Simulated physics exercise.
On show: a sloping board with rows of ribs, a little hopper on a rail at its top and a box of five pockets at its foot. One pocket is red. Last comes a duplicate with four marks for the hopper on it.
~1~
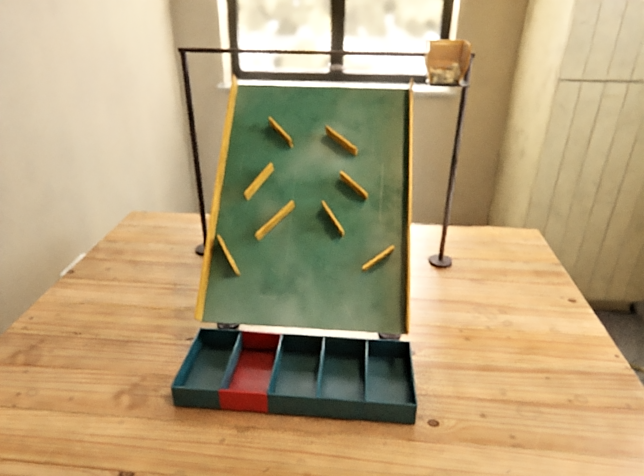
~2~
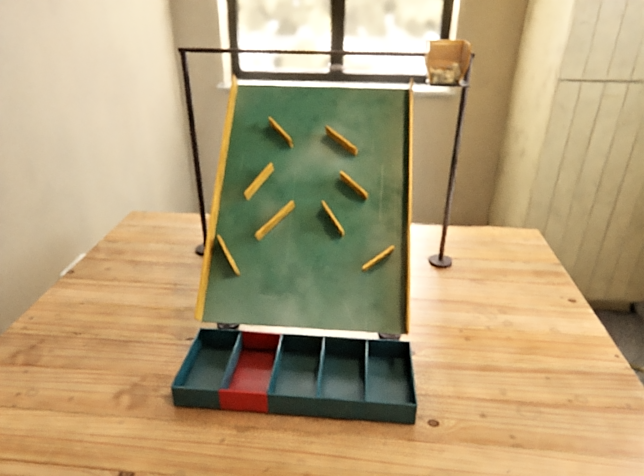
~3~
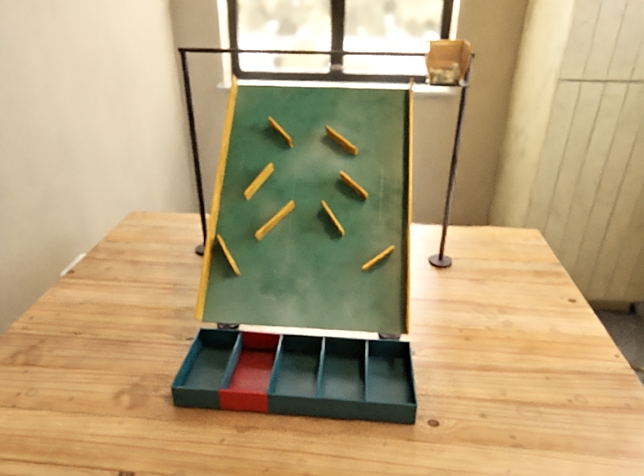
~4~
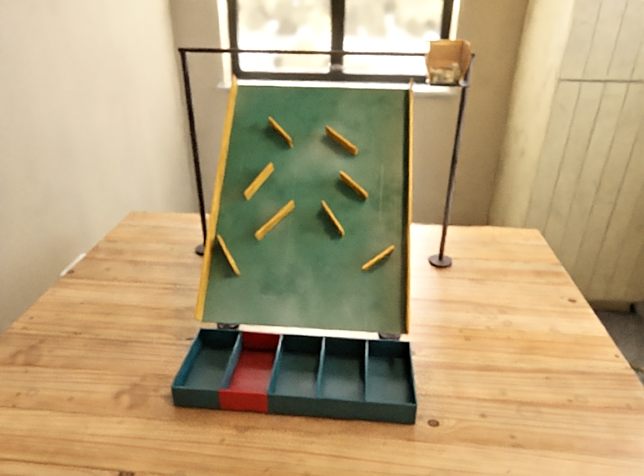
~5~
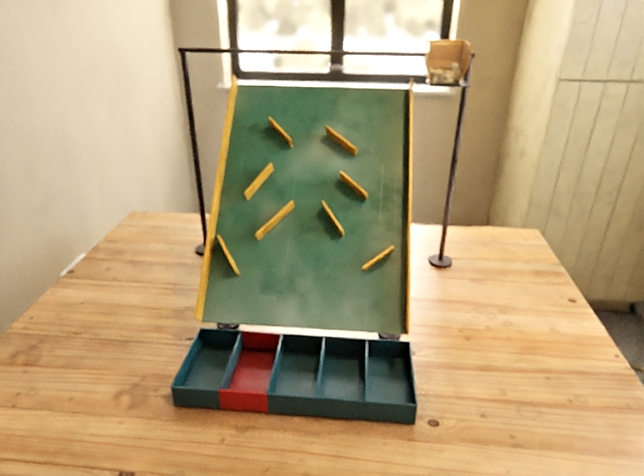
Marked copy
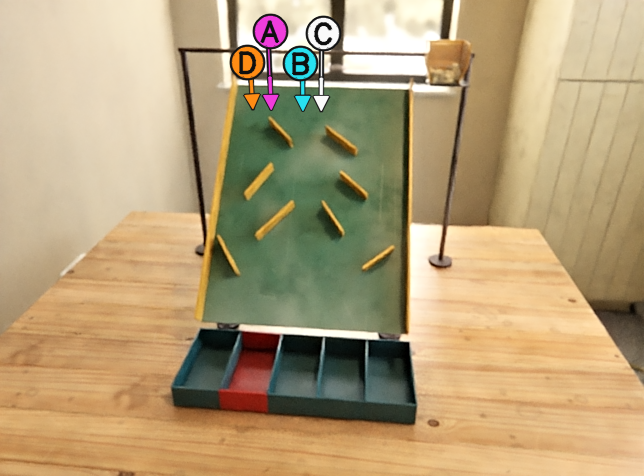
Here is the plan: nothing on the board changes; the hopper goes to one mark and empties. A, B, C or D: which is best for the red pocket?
Mark D does it best.
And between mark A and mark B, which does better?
A.
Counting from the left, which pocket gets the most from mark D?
The second.
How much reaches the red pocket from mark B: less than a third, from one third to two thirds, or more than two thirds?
Less than a third.
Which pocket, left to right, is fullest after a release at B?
The third.
On the marked copy, mark A meets the board at (271, 104); mark B meets the board at (302, 105); mark C meets the board at (321, 105); mark D meets the board at (252, 103).
For mark A, close to a third in the red pocket, close to half in other pockets, a small share held on the board.
For mark B, a small share in the red pocket, the bulk in other pockets.
For mark C, close to a third in the red pocket, close to half in other pockets, a small share held on the board.
For mark D, close to two thirds in the red pocket, close to a quarter in other pockets, only a few held on the board.
